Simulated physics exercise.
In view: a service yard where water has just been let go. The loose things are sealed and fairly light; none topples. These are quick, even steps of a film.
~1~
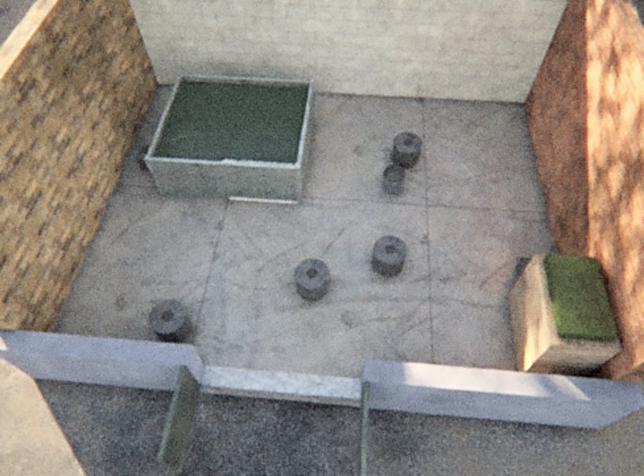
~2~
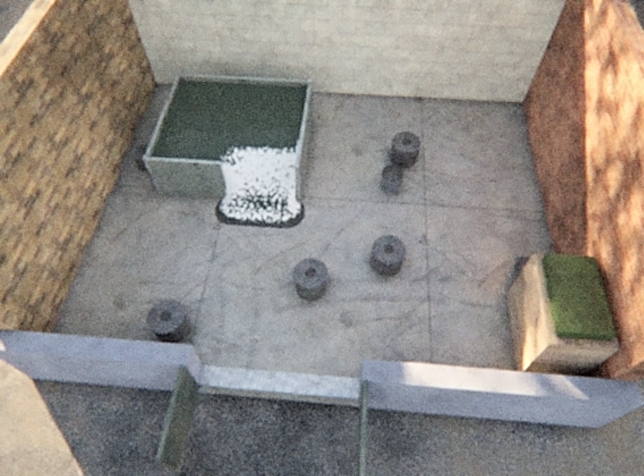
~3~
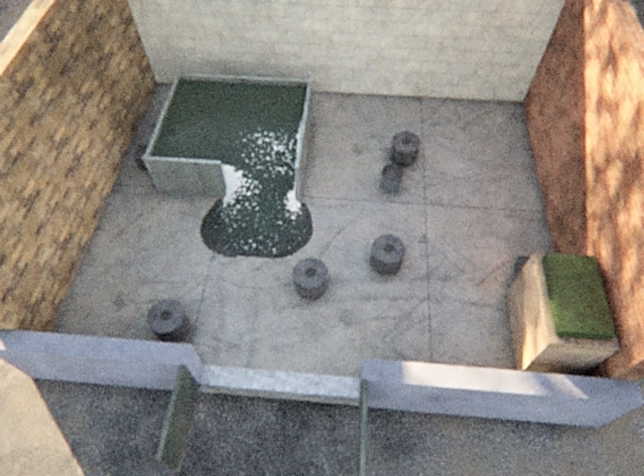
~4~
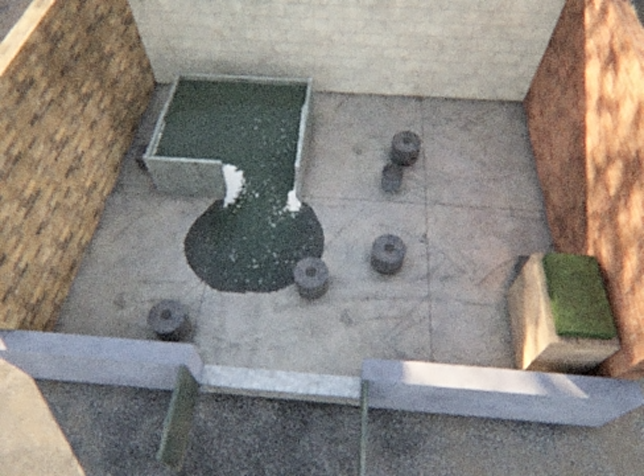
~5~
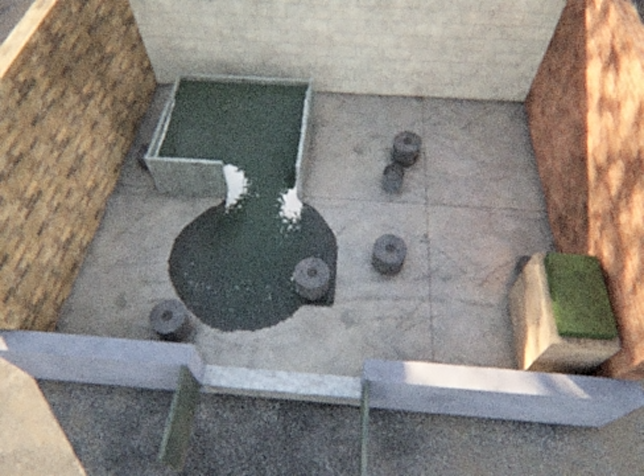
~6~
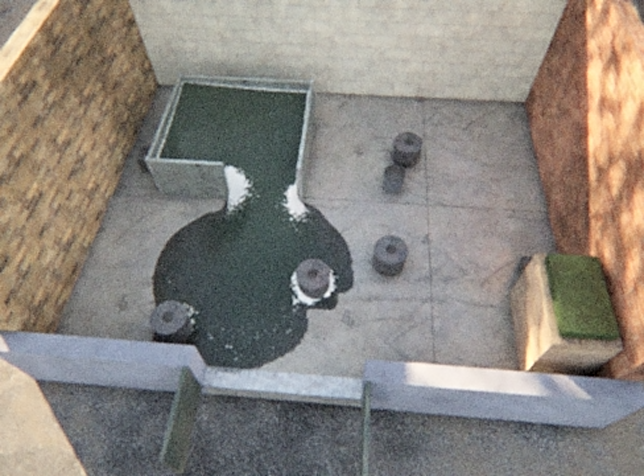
Dark green water pouring from a gap in a raised tank, spreading across a walled yard and around tubs that barely move.
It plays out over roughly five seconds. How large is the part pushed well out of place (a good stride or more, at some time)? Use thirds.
Share: Less than a third.
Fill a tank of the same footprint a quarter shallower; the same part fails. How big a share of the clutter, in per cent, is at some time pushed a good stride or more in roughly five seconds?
Close to 30 %.
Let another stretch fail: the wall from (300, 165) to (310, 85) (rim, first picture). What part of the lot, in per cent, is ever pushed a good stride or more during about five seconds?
About 70 per cent.
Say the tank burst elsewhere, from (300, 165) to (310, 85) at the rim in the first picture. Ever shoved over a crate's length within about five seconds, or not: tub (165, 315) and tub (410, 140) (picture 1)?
One after the other: Never so far, shifted that much.
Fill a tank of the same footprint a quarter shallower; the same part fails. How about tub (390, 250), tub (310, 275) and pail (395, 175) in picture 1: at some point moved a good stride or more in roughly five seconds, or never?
As listed: No, pushed that far, no.
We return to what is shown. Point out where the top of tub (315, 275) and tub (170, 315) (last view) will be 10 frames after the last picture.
At about (425, 353) and (65, 303).
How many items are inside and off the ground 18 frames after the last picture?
I count 0.
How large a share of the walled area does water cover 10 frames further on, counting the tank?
About 45 per cent.
A moment on, 0 of 7 are well off their spots; 0 afloat.
Next, 2 of 7 are well off their spots; 2 afloat.
Later, 2 of 7 are well off their spots; 0 afloat.
In the end, 2 of 7 are well off their spots, and 2 have been at some point; 1 afloat.
